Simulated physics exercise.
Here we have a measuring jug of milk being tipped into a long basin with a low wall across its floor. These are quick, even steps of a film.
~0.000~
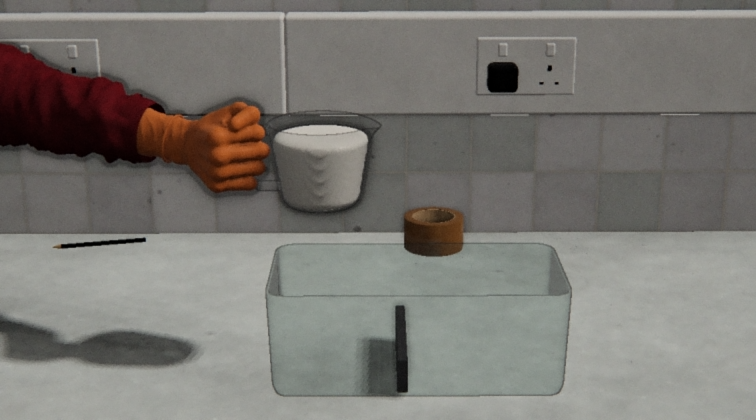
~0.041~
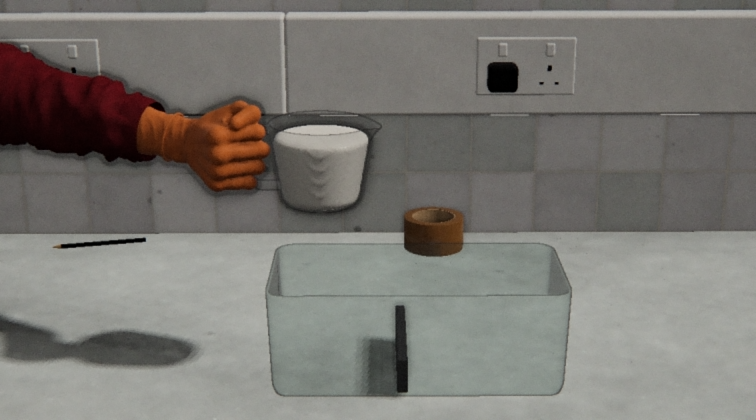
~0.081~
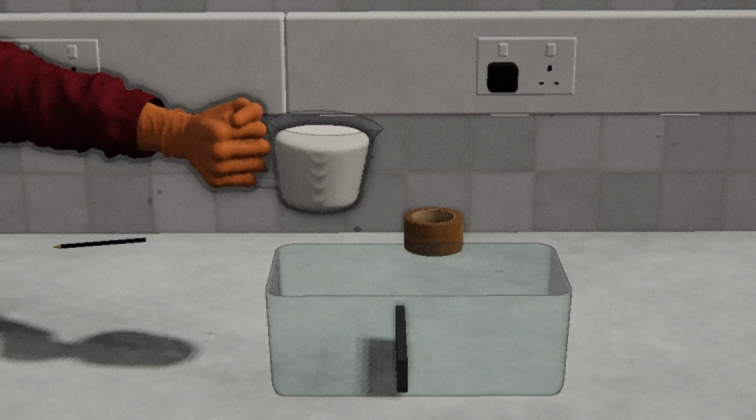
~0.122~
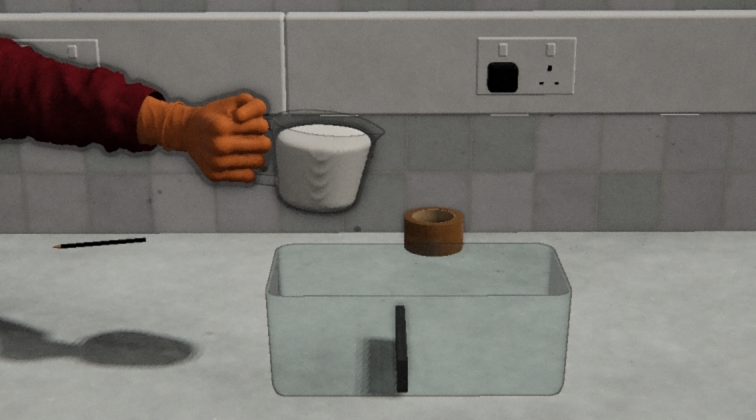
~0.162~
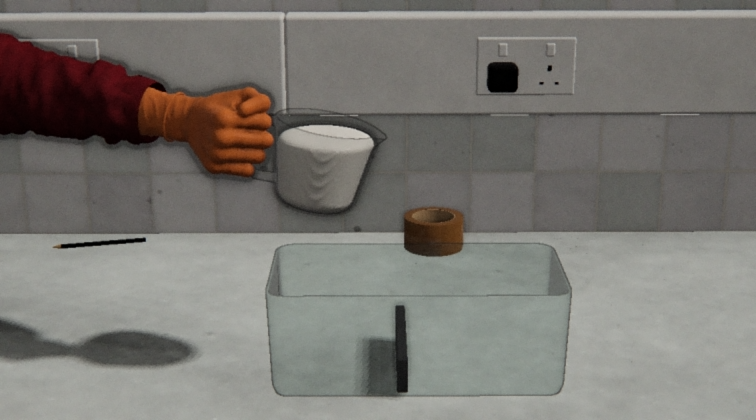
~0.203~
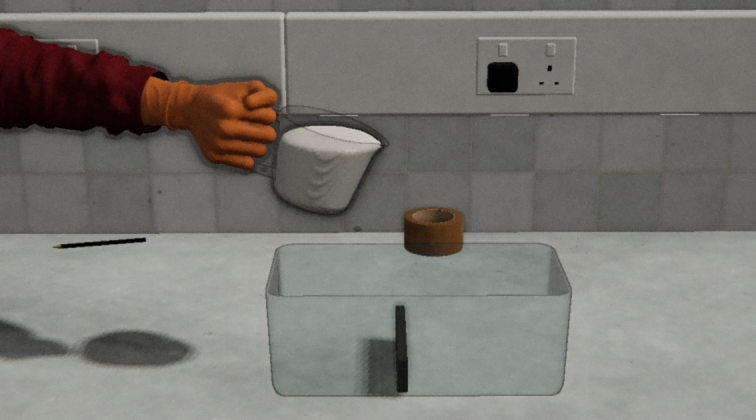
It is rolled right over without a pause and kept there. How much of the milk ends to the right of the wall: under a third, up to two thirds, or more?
It comes to more than two thirds.
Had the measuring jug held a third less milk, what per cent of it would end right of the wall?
It comes to 70 per cent or so.
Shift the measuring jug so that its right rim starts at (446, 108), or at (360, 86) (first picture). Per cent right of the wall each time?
In turn 90 and 70 in a hundred.
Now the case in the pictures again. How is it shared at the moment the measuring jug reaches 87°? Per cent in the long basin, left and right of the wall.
Near 0 on the left, 20 on the right.
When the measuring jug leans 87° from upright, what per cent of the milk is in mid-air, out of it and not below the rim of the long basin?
About 30 per cent.
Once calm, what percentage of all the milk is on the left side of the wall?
Near 20 %.
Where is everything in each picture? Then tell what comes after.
It leans 0°; its right rim is at (381, 124); the milk meets the walls at (274, 135) and (369, 135); the long basin's rim runs from (272, 271) to (562, 270); the wall's top is at (401, 333), in the first picture.
It leans 1°; its right rim is at (382, 125); the milk meets the walls at (274, 135) and (369, 136), in the second picture.
It leans 3°; its right rim is at (383, 127); the milk meets the walls at (275, 135) and (370, 137), in the third picture.
It leans 6°; its right rim is at (385, 131); the milk meets the walls at (276, 134) and (372, 138), in the fourth picture.
It leans 11°; its right rim is at (387, 136); the milk meets the walls at (279, 135) and (375, 138), in the fifth picture.
It leans 17°; its right rim is at (390, 143); the milk meets the walls at (282, 136) and (380, 141), in the sixth picture.
After 0.54 s the tilt is 87° and 49 per cent is still to pour, 0 is left of the wall and 20 right of it.
After 0.79 s the tilt is 118° and 2 per cent is still to pour, 16 is left of the wall and 77 right of it.
After 1.05 s the tilt is 119° and 0 per cent is still to pour, 21 is left of the wall and 78 right of it.
After 1.33 s the tilt is 119° and 0 per cent is still to pour, 21 is left of the wall and 78 right of it.
In the end 21 per cent lies left of the wall, 78 right of it and 1 outside.
